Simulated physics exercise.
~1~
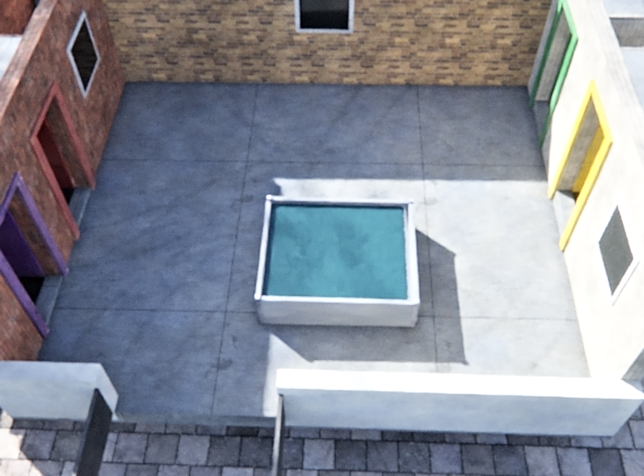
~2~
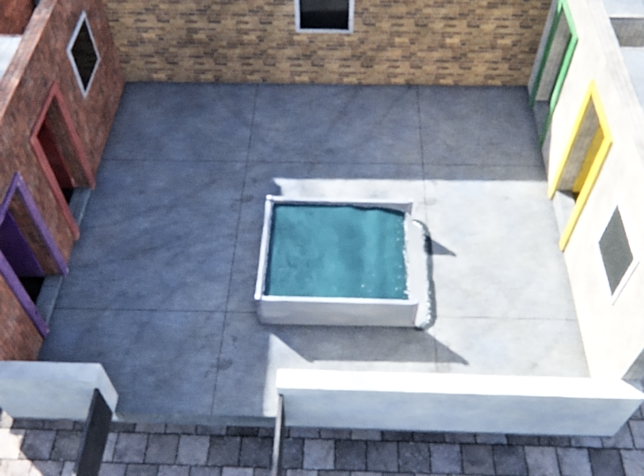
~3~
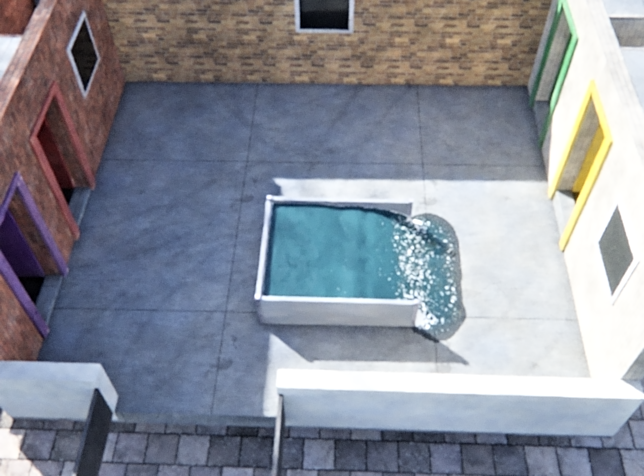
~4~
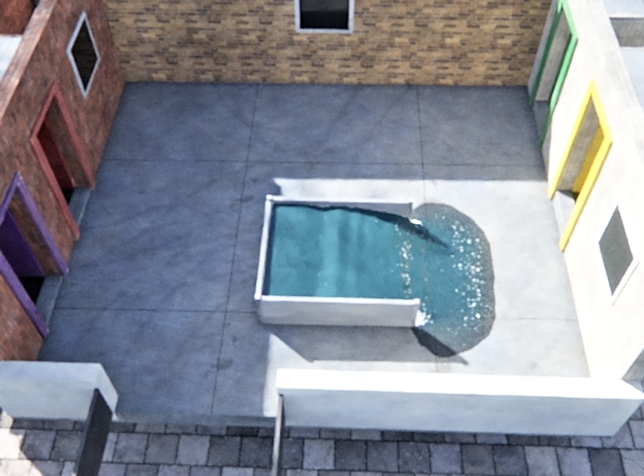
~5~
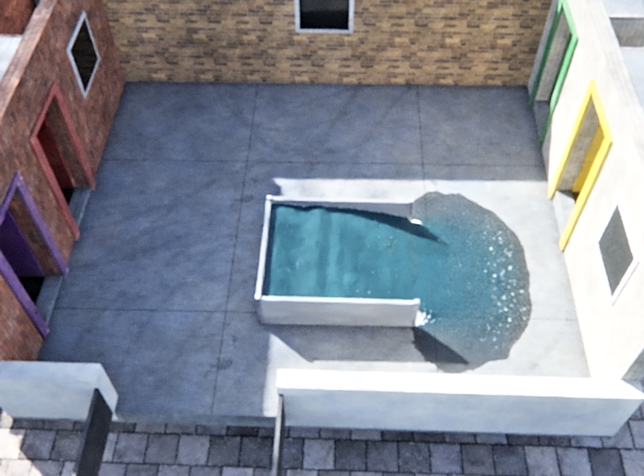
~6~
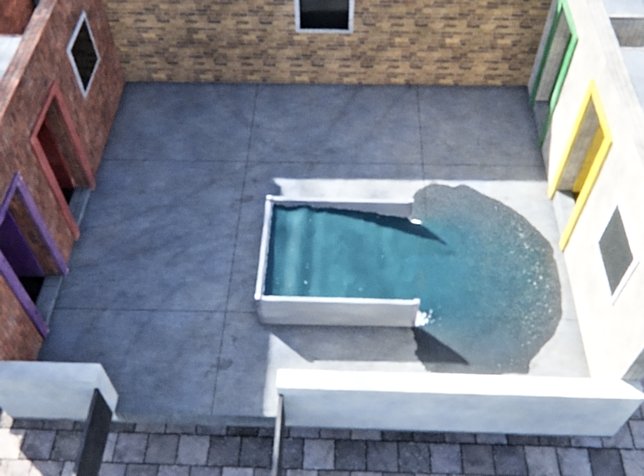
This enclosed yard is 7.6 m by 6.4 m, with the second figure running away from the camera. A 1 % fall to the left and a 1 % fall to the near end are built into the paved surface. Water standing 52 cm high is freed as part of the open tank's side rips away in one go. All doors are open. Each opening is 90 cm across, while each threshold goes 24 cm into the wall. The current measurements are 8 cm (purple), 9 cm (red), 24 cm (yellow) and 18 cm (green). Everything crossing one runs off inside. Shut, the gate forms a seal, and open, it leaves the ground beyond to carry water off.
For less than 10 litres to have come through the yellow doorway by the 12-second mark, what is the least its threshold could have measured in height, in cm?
19 cm or so.
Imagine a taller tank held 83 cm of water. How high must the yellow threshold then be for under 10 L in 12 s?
Step height: Approx. 33 cm.
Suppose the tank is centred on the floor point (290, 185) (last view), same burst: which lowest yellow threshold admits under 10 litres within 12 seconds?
It should be around 19 cm high.
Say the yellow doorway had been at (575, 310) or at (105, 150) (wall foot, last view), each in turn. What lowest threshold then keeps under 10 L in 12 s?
In turn: About 23 cm, about 5.5 cm.
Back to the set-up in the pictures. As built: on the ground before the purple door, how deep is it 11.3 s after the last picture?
It comes to about 5.5 centimetres deep.
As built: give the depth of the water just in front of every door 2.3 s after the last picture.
Door by door in centimetres - purple 0, red 0, yellow 18, green 7.
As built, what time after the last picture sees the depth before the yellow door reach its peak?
1.6 s.
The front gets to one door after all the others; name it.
Coming last is the red one.
Then, 0.7 s after the last picture water covers 20 % of the floor, deepest (28 cm) near (559, 292); 21 cm at the yellow door, 0 litres in over its 24 cm threshold.
Then, 2.3 s after the last picture water covers 25 % of the floor, deepest (30 cm) near (596, 408); 18 cm at the yellow door, 0 litres in over its 24 cm threshold.
Then, 11.3 s after the last picture water covers 95 % of the floor, deepest (10 cm) near (69, 262); 2 cm at the yellow door, 0 litres in over its 24 cm threshold.
At the yellow door as built, the water peaked near 23 cm, 1.5 s after the last picture.
With a threshold of 17 cm, 20 litres would have come in within the 12 s; with 23 cm, 1 litre. So under 10 litres takes about 19 cm.
